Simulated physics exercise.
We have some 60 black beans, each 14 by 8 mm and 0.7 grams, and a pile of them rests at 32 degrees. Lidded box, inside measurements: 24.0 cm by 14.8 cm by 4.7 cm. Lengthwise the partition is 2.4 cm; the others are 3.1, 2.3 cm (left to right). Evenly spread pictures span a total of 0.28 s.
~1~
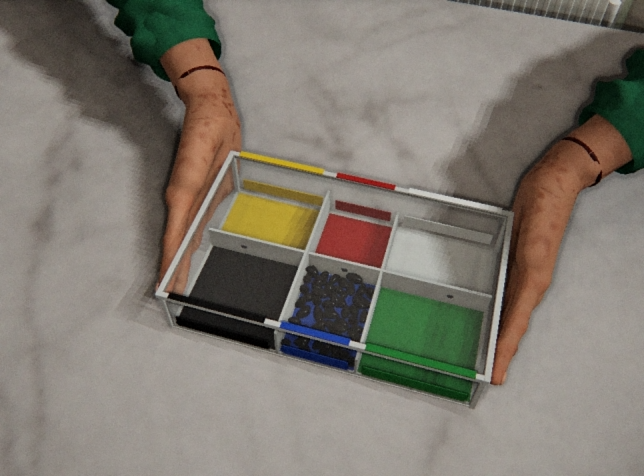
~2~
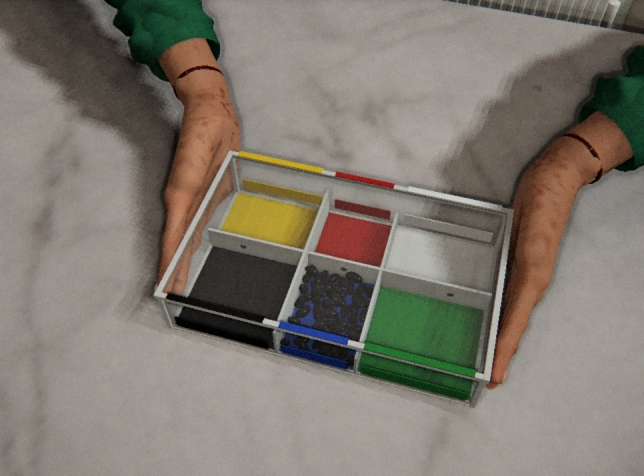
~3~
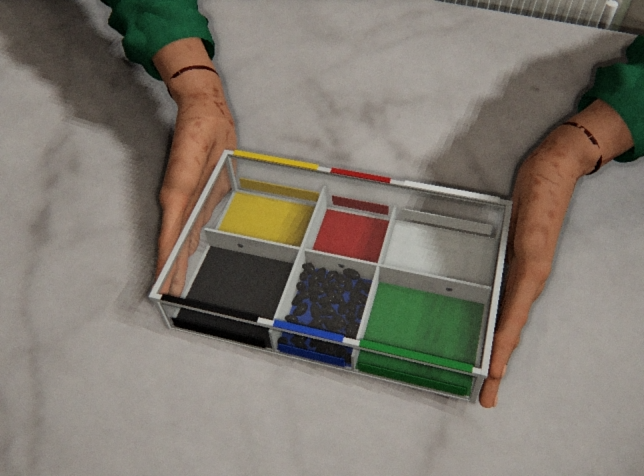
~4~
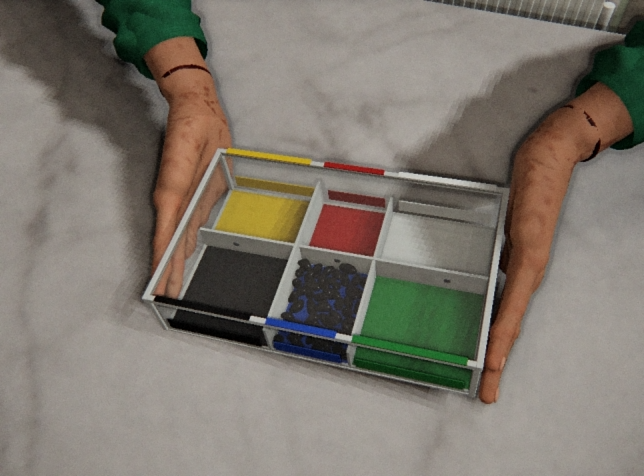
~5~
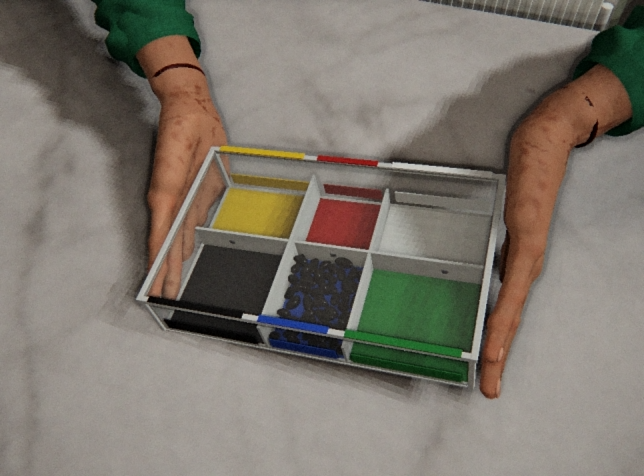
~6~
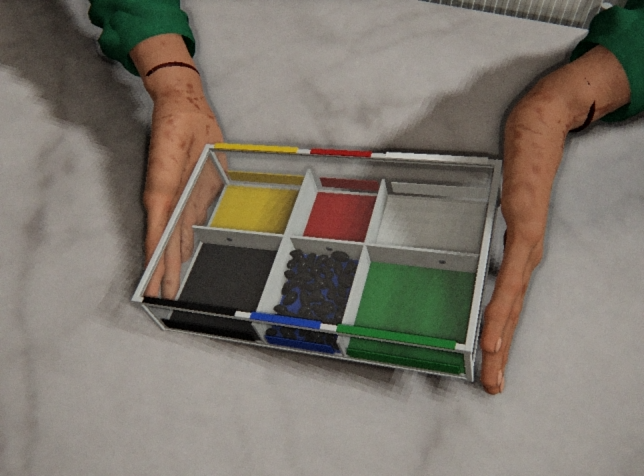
A clear lidded box divided into six compartments sits between two hands in green sleeves on a grey, marbled surface, seen from above at an angle. Yellow, red and white sections line the back, with black, blue and green in front, and dark beans are heaped in the blue one. The hands gradually tilt the box toward its left front corner, shifting it slightly left, while the beans stay in the blue section and the view holds steady.
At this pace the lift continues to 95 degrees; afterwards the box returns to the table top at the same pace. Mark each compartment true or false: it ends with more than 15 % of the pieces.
Red: False, blue: True, green: False, yellow: False, white: False, black: True.
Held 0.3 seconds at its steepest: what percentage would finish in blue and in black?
Then, in per cent: Blue 55, black 45.
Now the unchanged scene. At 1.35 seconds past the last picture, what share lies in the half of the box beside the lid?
Roughly 30 percent of the pieces.
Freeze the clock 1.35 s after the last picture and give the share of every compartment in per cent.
It splits as red 0, blue 90, green 0, yellow 0, white 0 and black 10 percent.
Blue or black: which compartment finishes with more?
Answer: Blue.
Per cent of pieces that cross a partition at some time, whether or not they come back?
Roughly 40 %.
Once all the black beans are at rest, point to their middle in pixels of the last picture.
Around (284, 330).
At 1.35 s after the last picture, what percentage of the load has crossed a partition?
10 percent.
Then, 1.35 s after the last picture, tilt 95 degrees; blue 90 %, black 10 %.
Then, 2.24 s after the last picture, tilt 43 degrees; blue 60 %, black 40 %.
Then, 3.14 s after the last picture, tilt 0 degrees; blue 60 %, black 40 %.
In the end, red 0 %, blue 60 %, green 0 %, yellow 0 %, white 0 %, black 40 %.
